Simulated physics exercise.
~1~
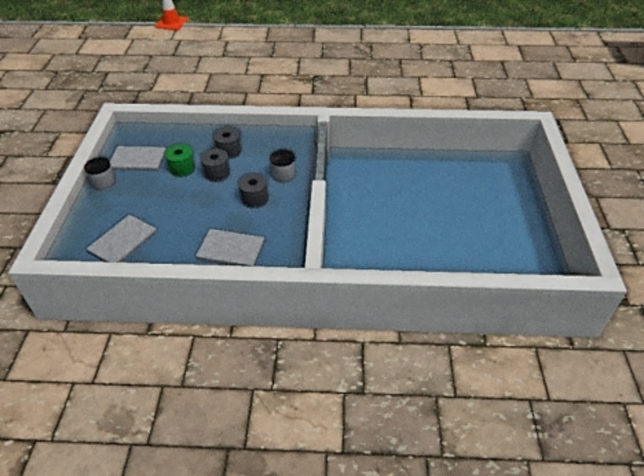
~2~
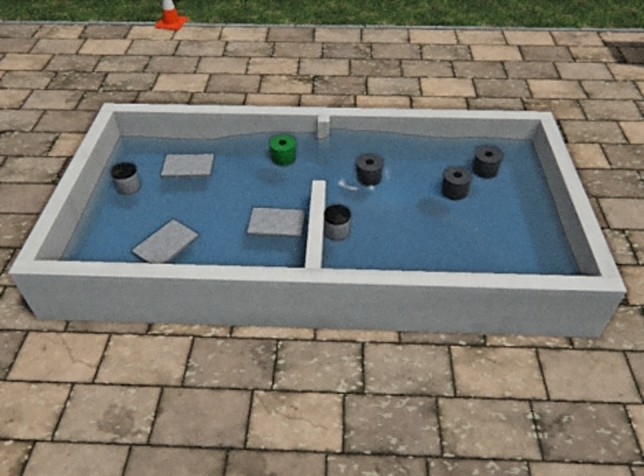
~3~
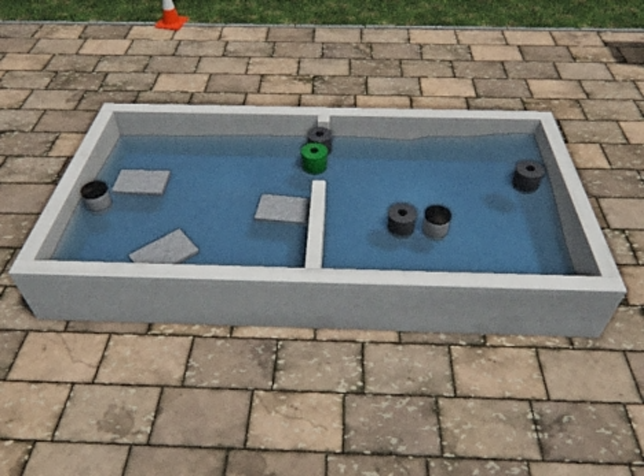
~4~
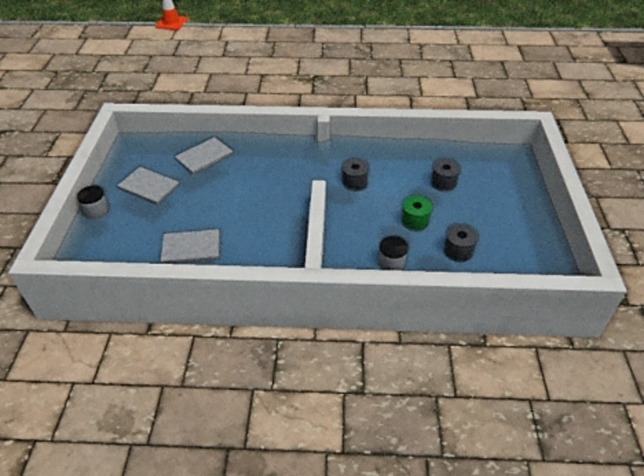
Dark floats, a green tub and a small pail drifted from the left side of a divided water tank through the gap into the right, where they shifted about and ended loosely grouped, while three flat slabs and another pail stayed left.
